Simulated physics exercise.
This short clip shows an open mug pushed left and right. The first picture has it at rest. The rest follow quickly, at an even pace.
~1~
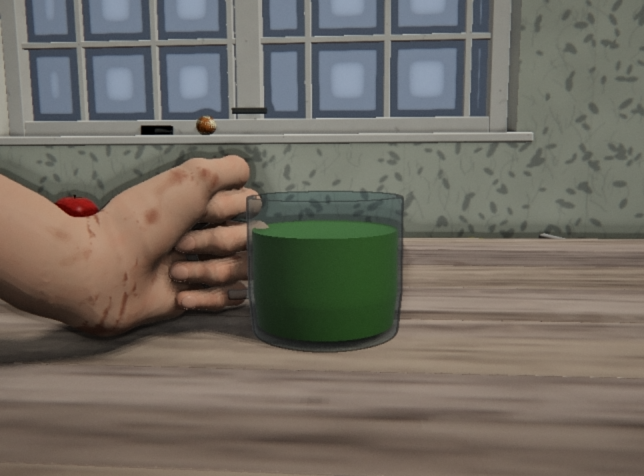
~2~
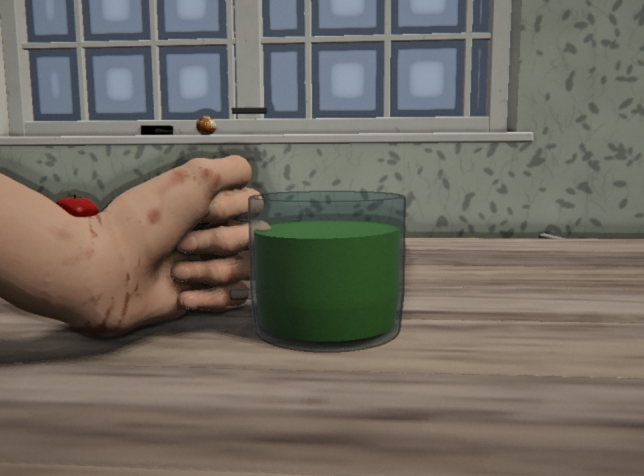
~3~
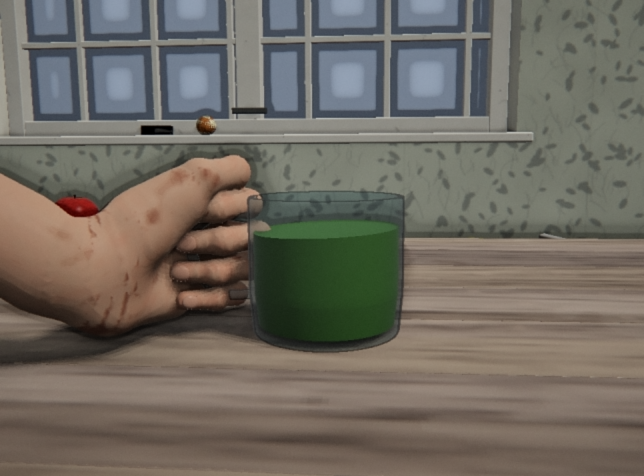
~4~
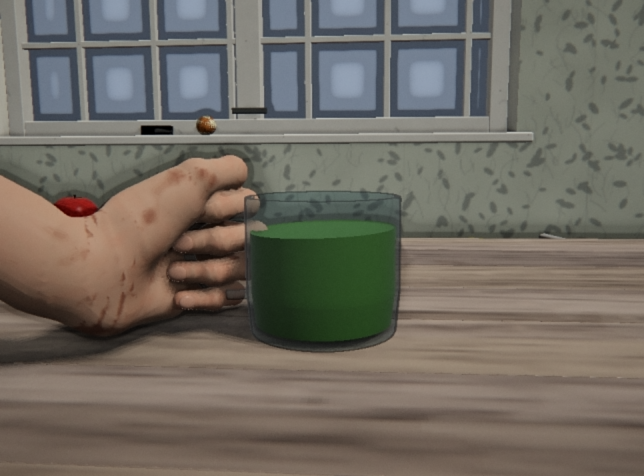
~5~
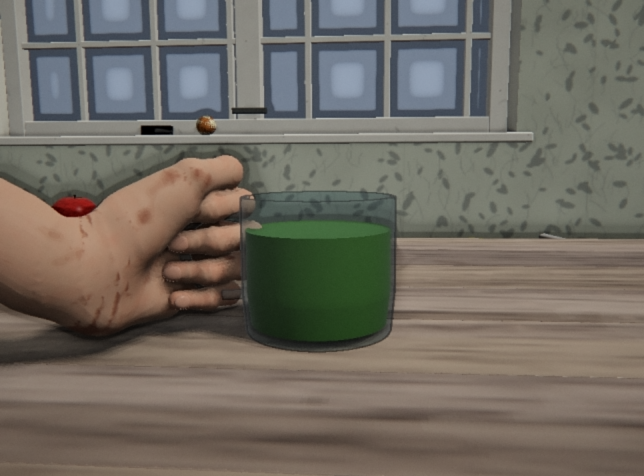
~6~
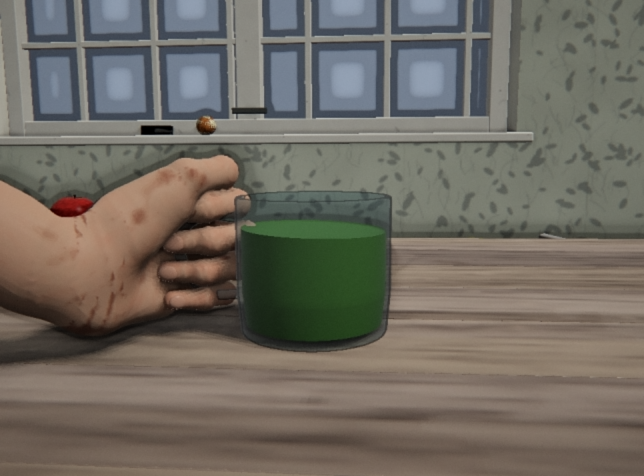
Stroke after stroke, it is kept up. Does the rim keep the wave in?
Yes - the liquid stays in.
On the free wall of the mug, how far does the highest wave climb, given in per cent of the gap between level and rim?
Peak: Near 20 in a hundred.
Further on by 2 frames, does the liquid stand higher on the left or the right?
Higher on the left edge.
Next, the highest wave so far stays far below the rim.
Finally, the highest wave so far stays far below the rim; nothing has left it.
